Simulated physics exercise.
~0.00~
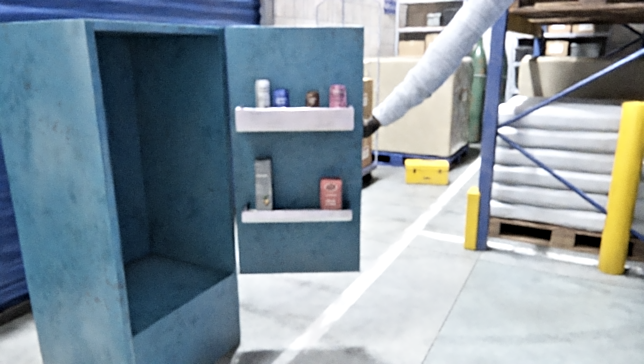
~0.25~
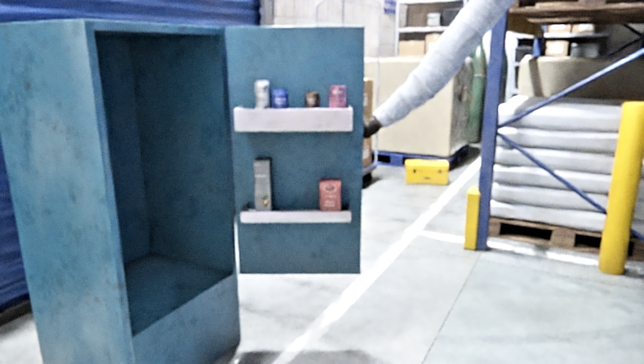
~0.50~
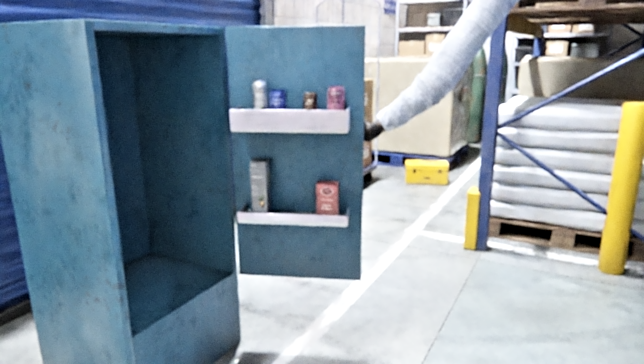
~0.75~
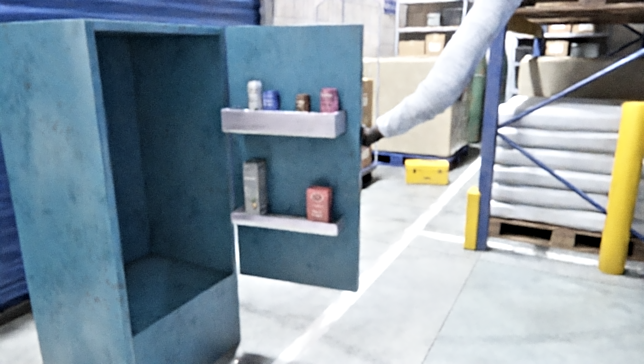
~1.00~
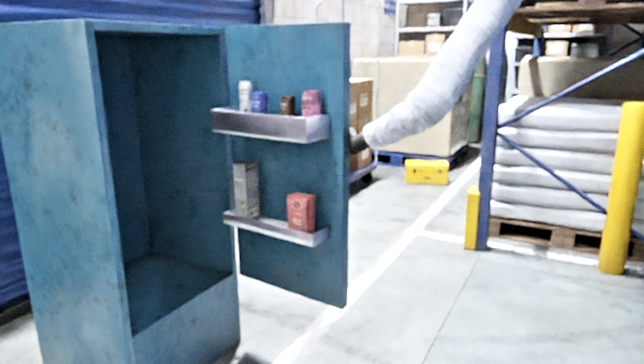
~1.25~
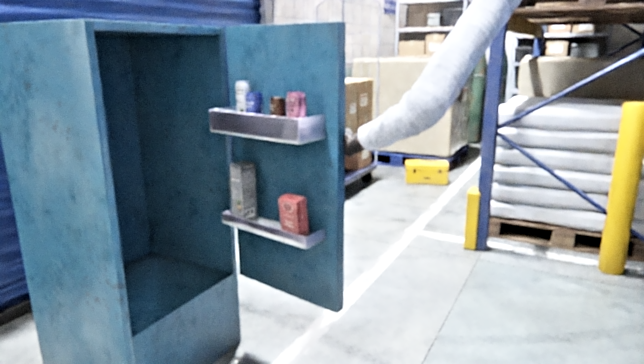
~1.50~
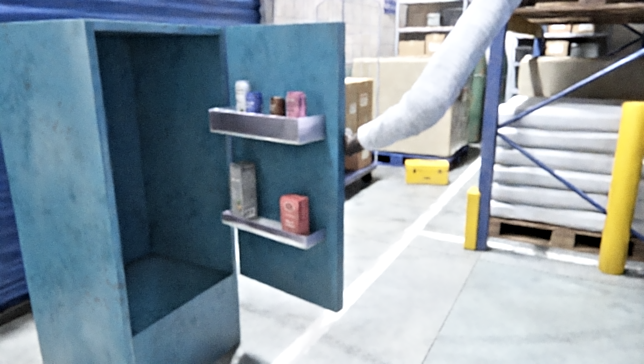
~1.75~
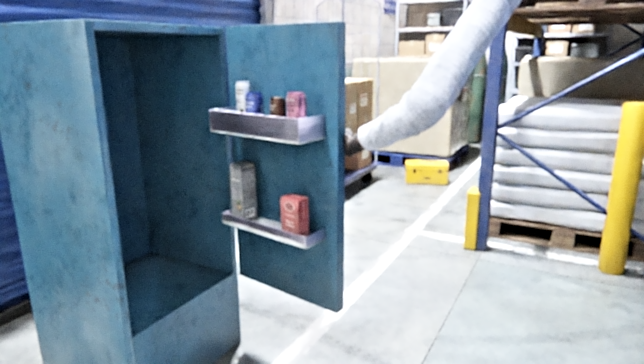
In a warehouse, a blue locker stood with its door wide open while a pale, sleeved arm at the door's edge swung it partway toward closed, then stopped; the small cans and two cartons stayed upright on their racks, and the door remained open.
